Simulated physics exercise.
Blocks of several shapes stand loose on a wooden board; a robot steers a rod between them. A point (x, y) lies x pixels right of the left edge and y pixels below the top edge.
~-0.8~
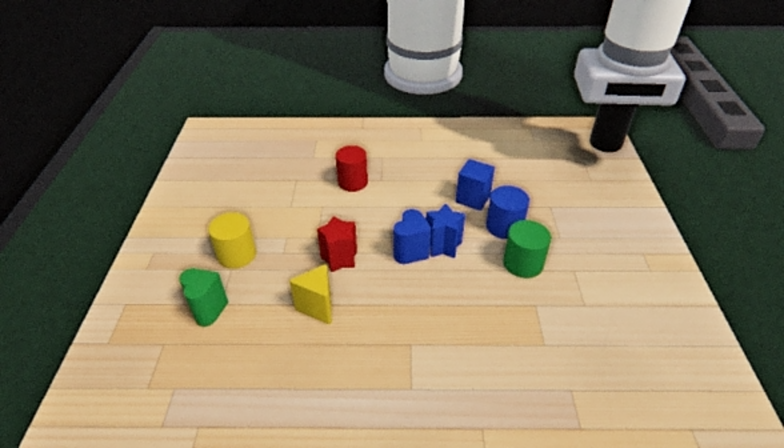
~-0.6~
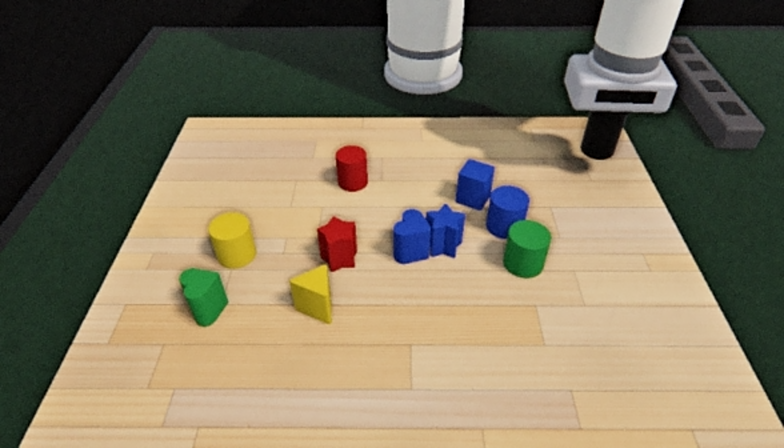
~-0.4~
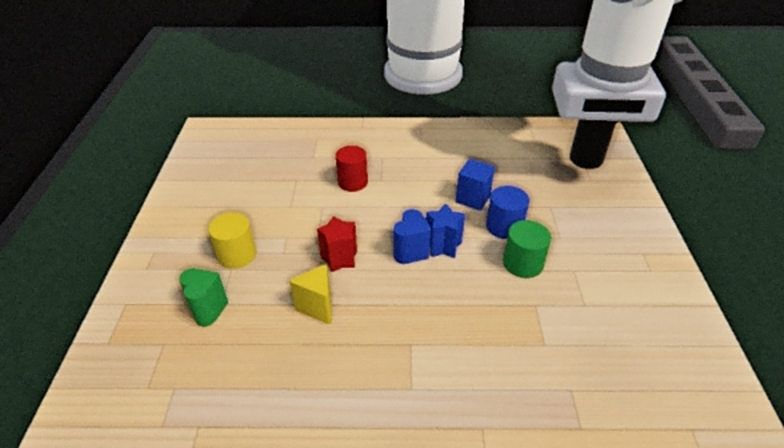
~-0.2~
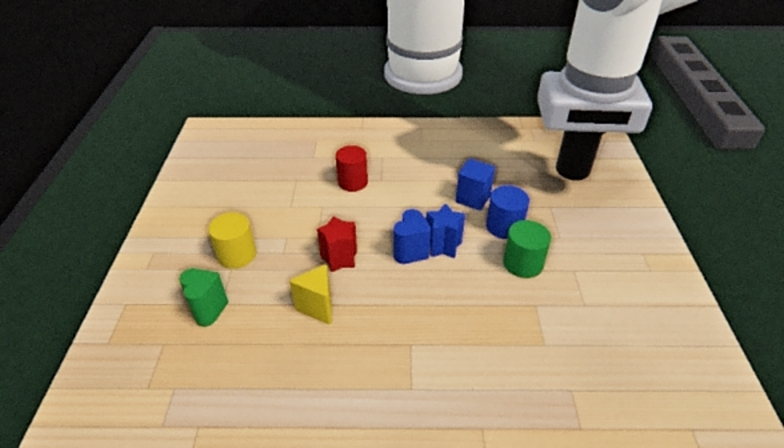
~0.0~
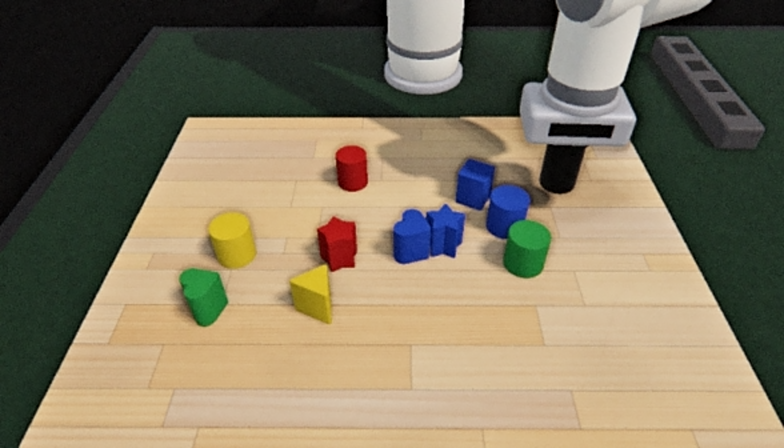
A white robot arm holding a black rod reaches over the upper right of a pale wooden board, seen from above at an angle by a still camera. Blue blocks and a green cylinder stand right of centre, red blocks nearer the middle, and yellow and green ones at left. The rod glides down and leftward toward the blue blocks, while every block stays still.
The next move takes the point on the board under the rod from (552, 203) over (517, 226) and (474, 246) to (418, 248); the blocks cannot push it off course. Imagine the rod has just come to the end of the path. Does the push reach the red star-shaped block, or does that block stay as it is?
It will end up elsewhere.
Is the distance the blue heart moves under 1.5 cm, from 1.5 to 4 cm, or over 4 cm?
Result: Over 4 cm.
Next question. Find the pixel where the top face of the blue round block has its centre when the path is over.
Final place: (378, 219).
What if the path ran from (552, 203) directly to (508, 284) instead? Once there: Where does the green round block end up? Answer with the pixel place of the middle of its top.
It ends at (512, 287).
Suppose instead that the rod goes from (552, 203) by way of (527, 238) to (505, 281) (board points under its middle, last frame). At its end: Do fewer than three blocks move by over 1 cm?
The answer is yes.
What follows on the original path. One third of the way, rod (520, 207); blue round block (489, 207).
Two thirds of the way, rod (476, 228); red star-shaped block (333, 230), turned 15° clockwise; blue heart (366, 232); blue star-shaped block (397, 226); blue round block (438, 222).
At the end, rod (418, 230); red star-shaped block (294, 238), turned 60° clockwise; blue heart (324, 244), turned 25° anticlockwise; blue star-shaped block (344, 225), turned 35° anticlockwise; blue round block (378, 219).
